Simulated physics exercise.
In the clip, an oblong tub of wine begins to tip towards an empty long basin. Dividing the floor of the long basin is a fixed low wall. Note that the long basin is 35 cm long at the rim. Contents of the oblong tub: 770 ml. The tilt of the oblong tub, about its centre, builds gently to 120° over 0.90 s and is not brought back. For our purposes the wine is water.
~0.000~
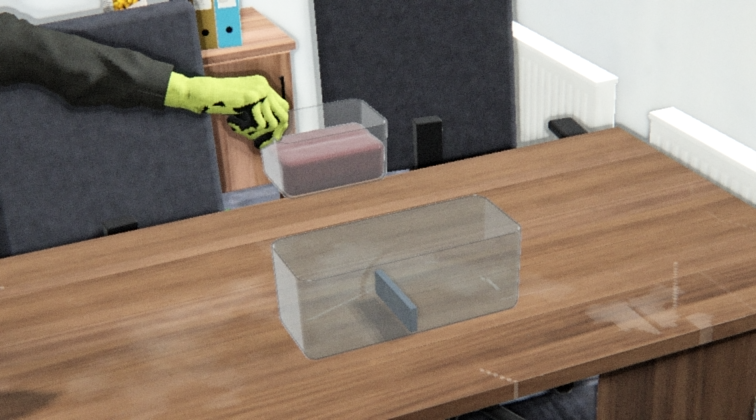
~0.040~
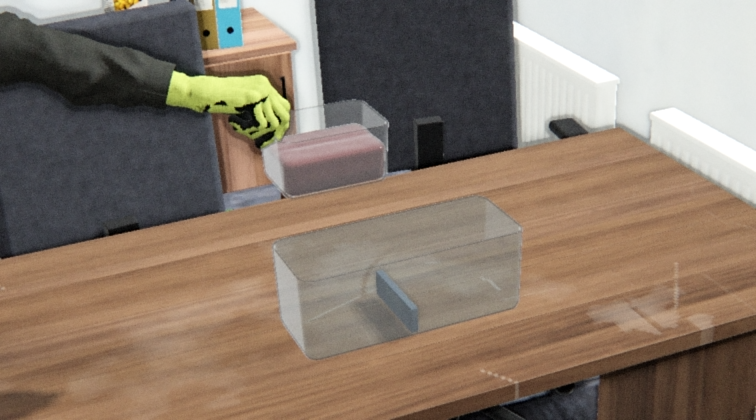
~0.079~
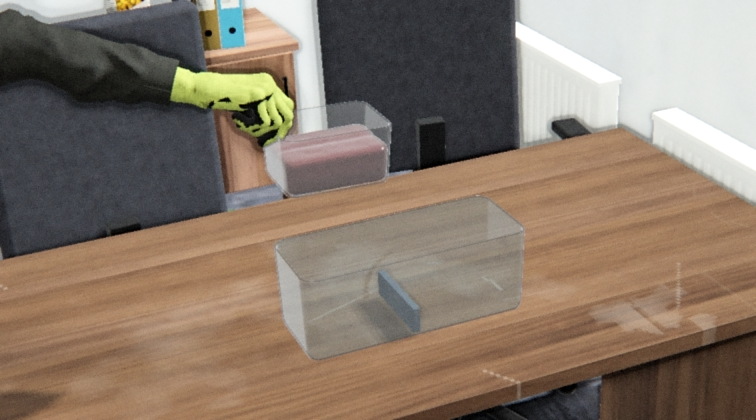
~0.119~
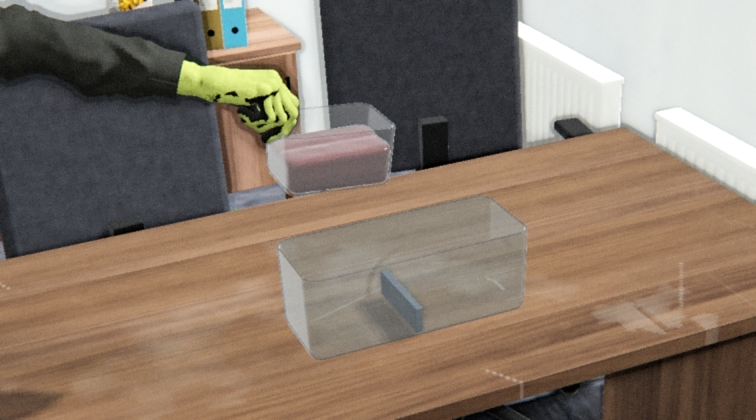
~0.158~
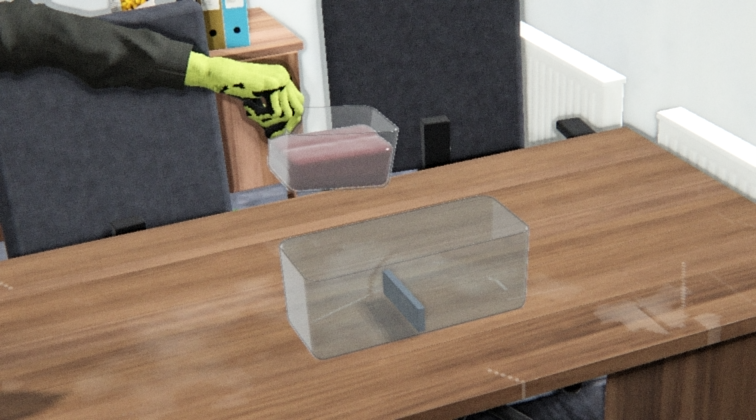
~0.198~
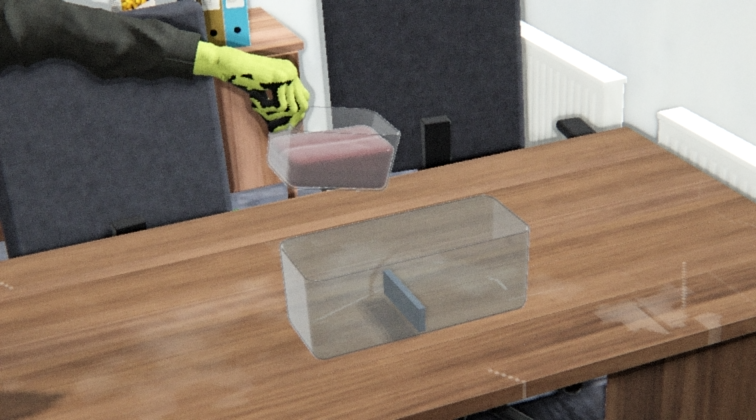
Yellow-gloved hand gradually tilting a small clear tub of pinkish liquid rightward above a wooden table, beside an empty clear basin.
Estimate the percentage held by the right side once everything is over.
I would say 67 per cent.
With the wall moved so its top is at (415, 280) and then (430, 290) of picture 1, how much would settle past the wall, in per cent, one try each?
In order, 50 and 35 per cent.
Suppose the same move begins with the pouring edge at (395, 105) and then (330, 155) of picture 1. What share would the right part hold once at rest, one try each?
The first try gives around 75 percent, the second around 10 percent.
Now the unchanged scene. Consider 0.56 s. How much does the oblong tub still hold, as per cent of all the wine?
Close to 44 in a hundred.
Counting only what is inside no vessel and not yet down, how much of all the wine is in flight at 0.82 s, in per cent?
Near 8 percent.
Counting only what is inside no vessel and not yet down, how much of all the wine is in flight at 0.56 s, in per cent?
Some 46 % is the figure.
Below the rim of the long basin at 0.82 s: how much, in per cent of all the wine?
I'd say roughly 84 in a hundred of it.
After 0.56 s the tilt is 82° and 45 per cent is still to pour, 0 is left of the wall and 9 right of it.
After 0.82 s the tilt is 118° and 6 per cent is still to pour, 17 is left of the wall and 68 right of it.
After 1.10 s the tilt is 120° and 0 per cent is still to pour, 31 is left of the wall and 67 right of it.
After 1.40 s the tilt is 120° and 0 per cent is still to pour, 31 is left of the wall and 67 right of it.
In the end 31 per cent lies left of the wall, 67 right of it and 3 outside.
